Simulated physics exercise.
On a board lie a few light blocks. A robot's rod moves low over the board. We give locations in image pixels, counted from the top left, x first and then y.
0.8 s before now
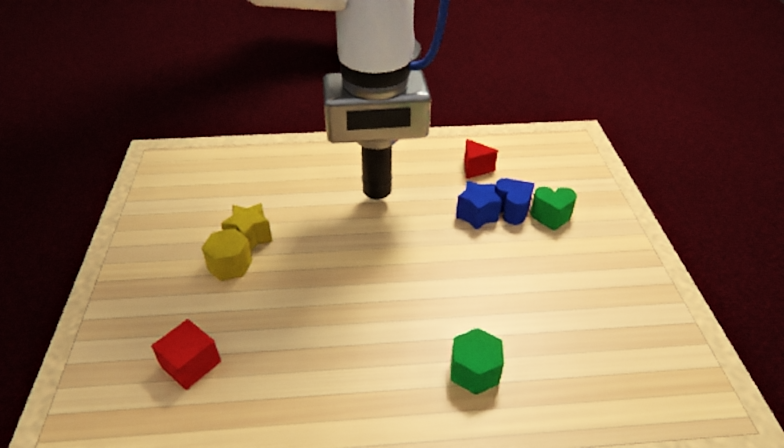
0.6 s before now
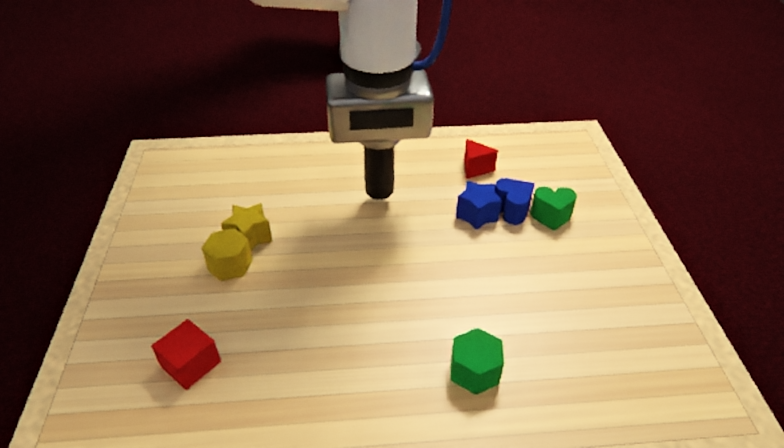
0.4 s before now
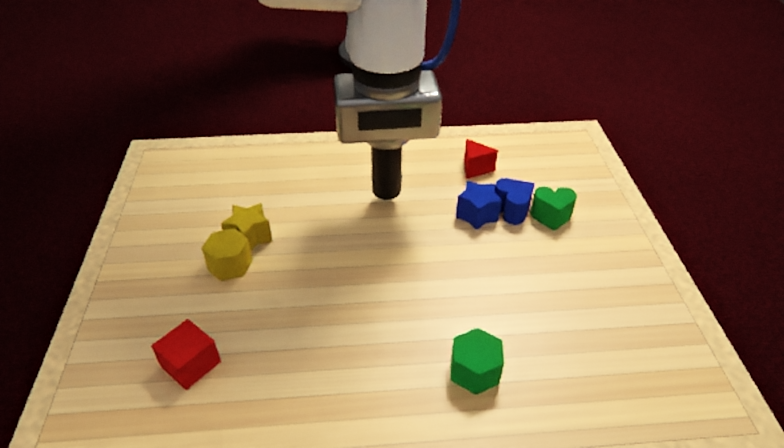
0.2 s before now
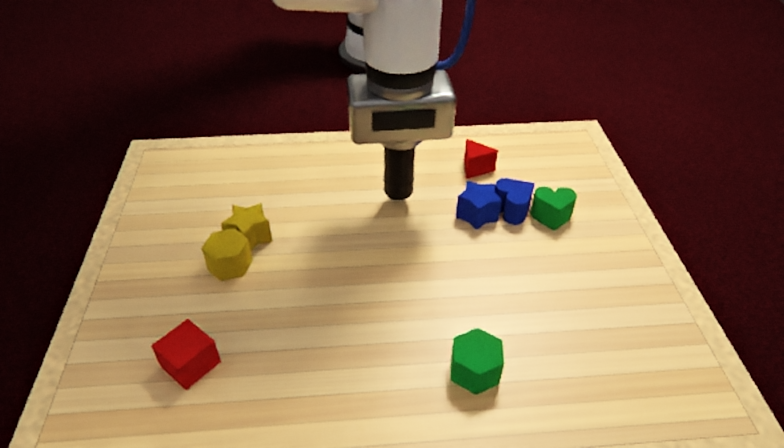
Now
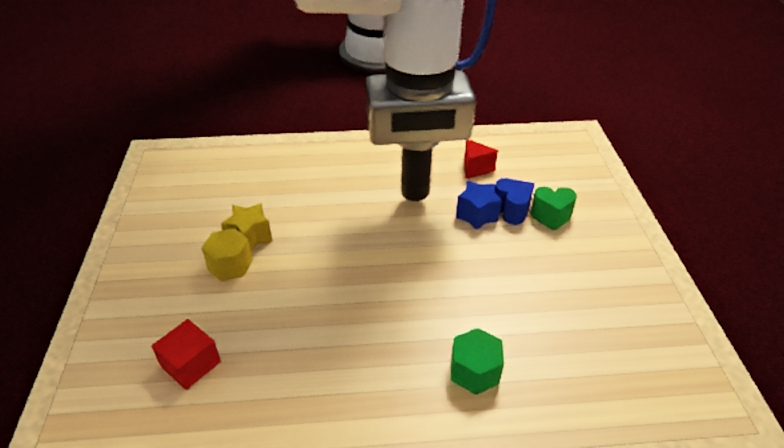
A robot arm moved its dark rod a short way to the right, low over a wooden board, while the red, blue, green and yellow blocks scattered around it all stayed still.
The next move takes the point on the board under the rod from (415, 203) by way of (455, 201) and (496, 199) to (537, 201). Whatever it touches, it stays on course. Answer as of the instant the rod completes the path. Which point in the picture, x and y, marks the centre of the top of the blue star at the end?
Top centre: (500, 199).
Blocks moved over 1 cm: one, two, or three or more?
Count: Three or more.
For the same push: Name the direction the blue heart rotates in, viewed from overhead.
It turns counter-clockwise.
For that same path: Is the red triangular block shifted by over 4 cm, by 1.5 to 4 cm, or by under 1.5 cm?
Displaced less than 1.5 cm.
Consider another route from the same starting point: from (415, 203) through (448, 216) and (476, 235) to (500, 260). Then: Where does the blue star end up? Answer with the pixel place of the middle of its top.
I expect it at (510, 207).
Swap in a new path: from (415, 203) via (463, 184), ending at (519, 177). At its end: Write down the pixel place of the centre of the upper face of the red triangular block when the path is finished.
Put as a pixel place, it's (493, 141).
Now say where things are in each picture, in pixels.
Rod tip at (377, 191); block tops, red triangular block at (478, 149); blue star at (480, 193); blue heart at (516, 189); green heart at (557, 196), in the first picture.
Rod at (380, 191); blocks unchanged, in the second picture.
Rod at (387, 191); blocks unchanged, in the third picture.
Rod at (399, 192); blocks unchanged, in the fourth picture.
Rod at (415, 193); red triangular block at (478, 149); blue star at (480, 193); blue heart at (516, 189); green heart at (557, 196), in the fifth picture.
The first path, step by step. One third of the way, rod at (457, 190); blue star at (484, 194); blue heart at (521, 190); green heart at (560, 196).
Two thirds of the way, rod at (497, 188); blue star at (500, 198), turned 65° clockwise; blue heart at (536, 193), turned 25° anticlockwise; green heart at (573, 198), turned 15° clockwise.
At the end, rod at (539, 191); red triangular block in place; blue star at (500, 199), turned 70° clockwise; blue heart at (543, 201), turned 25° anticlockwise; green heart at (578, 199).
